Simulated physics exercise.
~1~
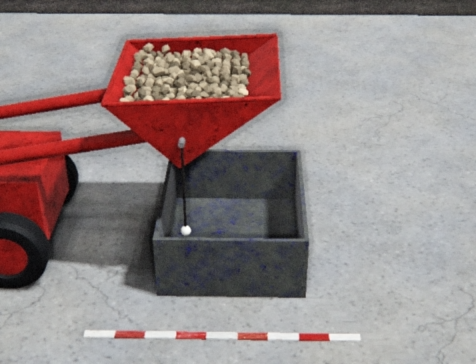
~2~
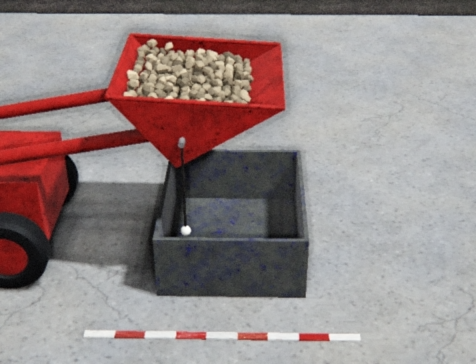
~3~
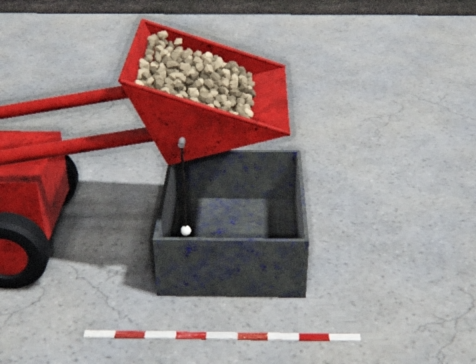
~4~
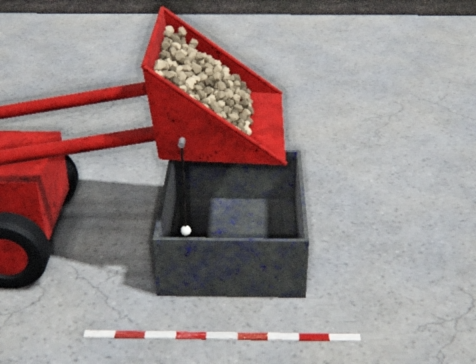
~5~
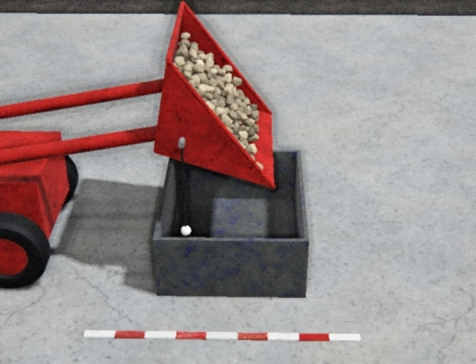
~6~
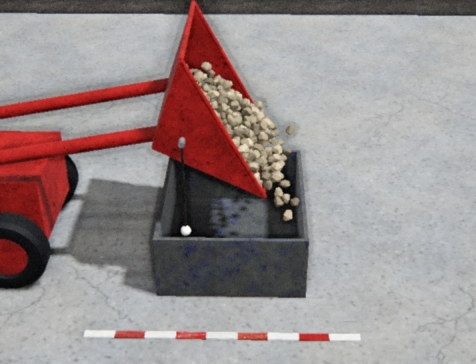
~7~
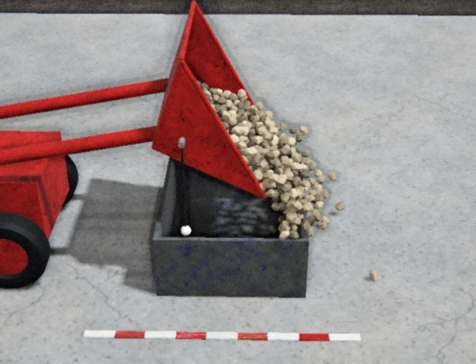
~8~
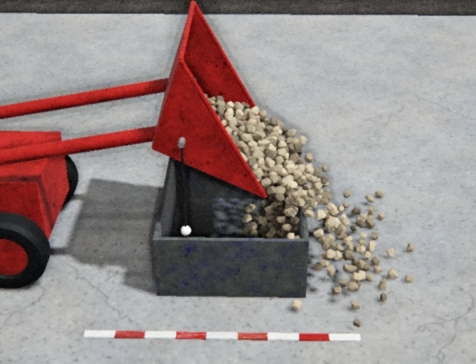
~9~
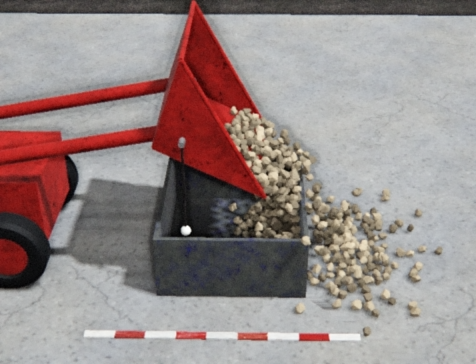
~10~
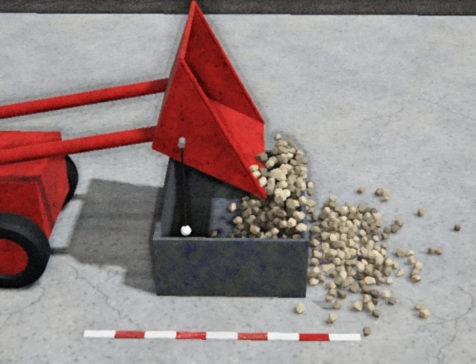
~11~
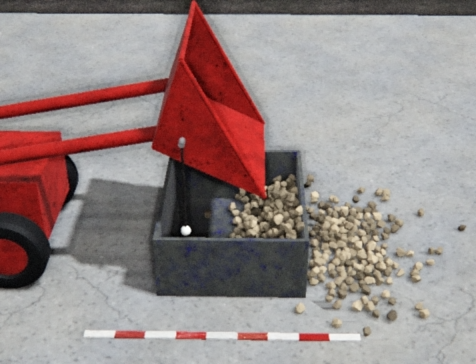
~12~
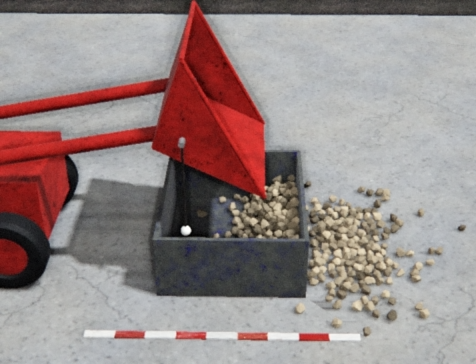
A red skip heaped with pale crushed rock, held on two red arms by a wheeled loader at the left, hangs above an open dark grey bin on cracked grey concrete, seen from above and in front. A rod with a white ball hangs at the hinge, and a red and white banded strip lies in front. The skip tips steadily to the right until its floor slopes steeply down. The stones slide over its lip, some dropping into the bin and others spilling past its right wall. The skip empties, leaving most stones heaped in the bin's right side and the rest scattered beyond it.
